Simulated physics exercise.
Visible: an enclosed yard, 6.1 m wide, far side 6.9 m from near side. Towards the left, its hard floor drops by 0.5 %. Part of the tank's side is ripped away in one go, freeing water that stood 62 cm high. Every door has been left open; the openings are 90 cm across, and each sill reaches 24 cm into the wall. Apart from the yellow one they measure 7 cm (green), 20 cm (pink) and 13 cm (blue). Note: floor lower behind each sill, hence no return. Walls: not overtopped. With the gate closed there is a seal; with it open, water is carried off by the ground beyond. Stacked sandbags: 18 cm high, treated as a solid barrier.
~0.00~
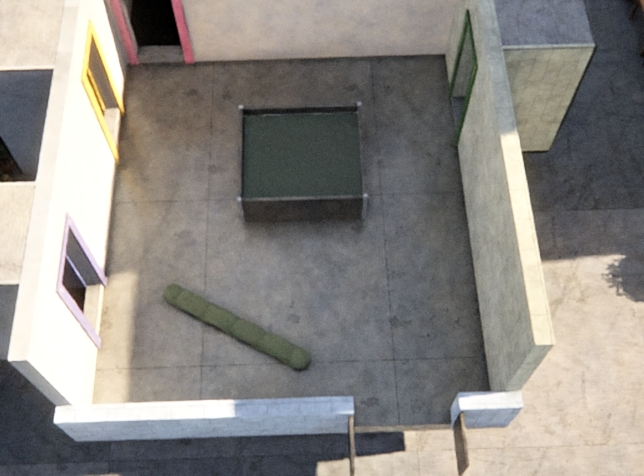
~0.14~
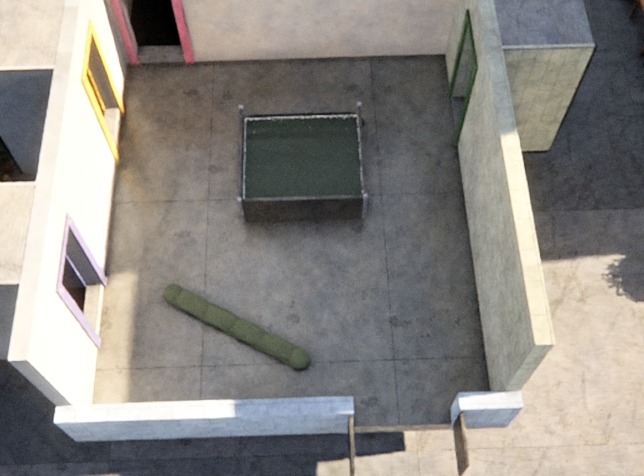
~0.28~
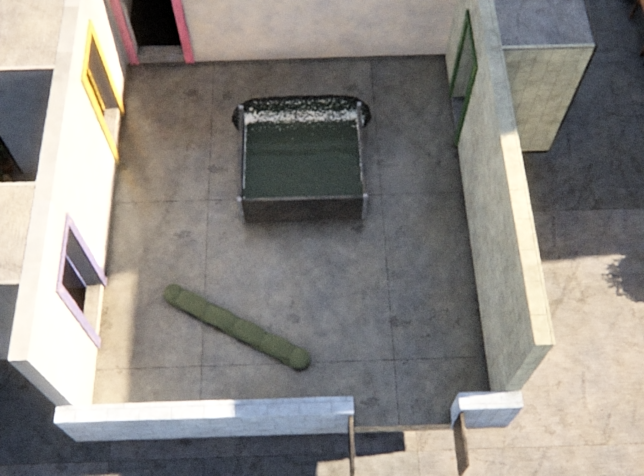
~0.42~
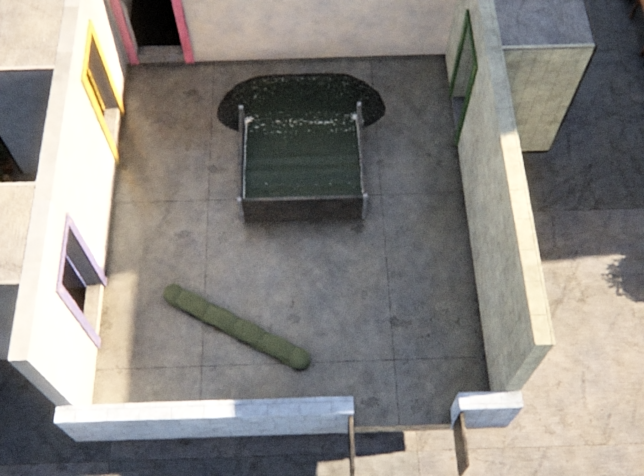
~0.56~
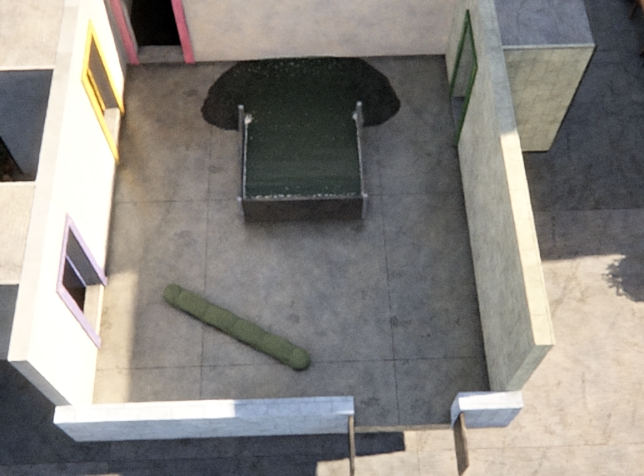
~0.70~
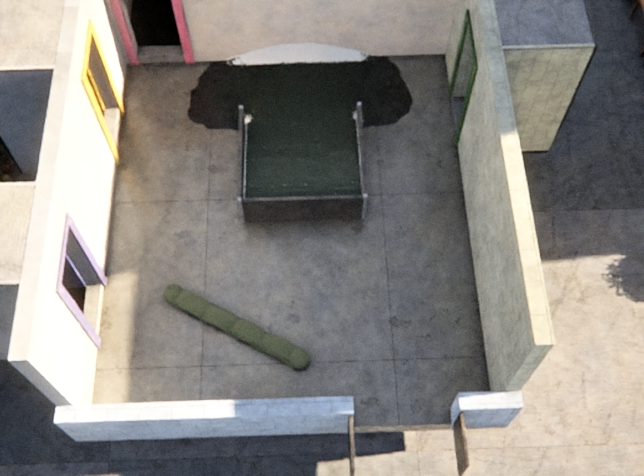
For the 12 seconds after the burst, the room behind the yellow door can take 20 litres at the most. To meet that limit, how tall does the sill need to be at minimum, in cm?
At least 11 cm or so.
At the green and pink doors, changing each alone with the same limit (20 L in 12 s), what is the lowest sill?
About 11.5 cm at green and about 16 cm at pink.
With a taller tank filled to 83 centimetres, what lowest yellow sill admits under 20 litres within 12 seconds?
Around 16 cm high.
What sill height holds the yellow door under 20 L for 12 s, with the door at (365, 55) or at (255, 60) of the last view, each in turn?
About 24 cm, then about 31 cm.
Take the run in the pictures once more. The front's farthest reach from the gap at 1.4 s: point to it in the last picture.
Somewhere near the pixel (137, 65).
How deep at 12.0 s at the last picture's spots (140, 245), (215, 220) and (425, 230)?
Some 5, 4 and 3 cm.
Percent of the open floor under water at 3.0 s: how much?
Approximately 35 %.
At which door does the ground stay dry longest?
Answer: Blue.
After 1.4 s water covers 20 % of the floor, deepest (44 cm) near (298, 75); it has not reached the yellow door.
After 3.0 s water covers 35 % of the floor, deepest (31 cm) near (137, 65); 17 cm at the yellow door, 0 litres in over its 27 cm sill.
After 12.0 s water covers 95 % of the floor, deepest (9 cm) near (115, 419); 5 cm at the yellow door, 0 litres in over its 27 cm sill.
At the yellow door as built, the water arrived by 2.2 s and peaked near 17 cm at 3.0 s.
Run again over the same 12 s with other heights there, 33 litres in over 9.5 cm, 11 litres over 13 cm. The limit of 20 litres is kept from about 11 cm up.
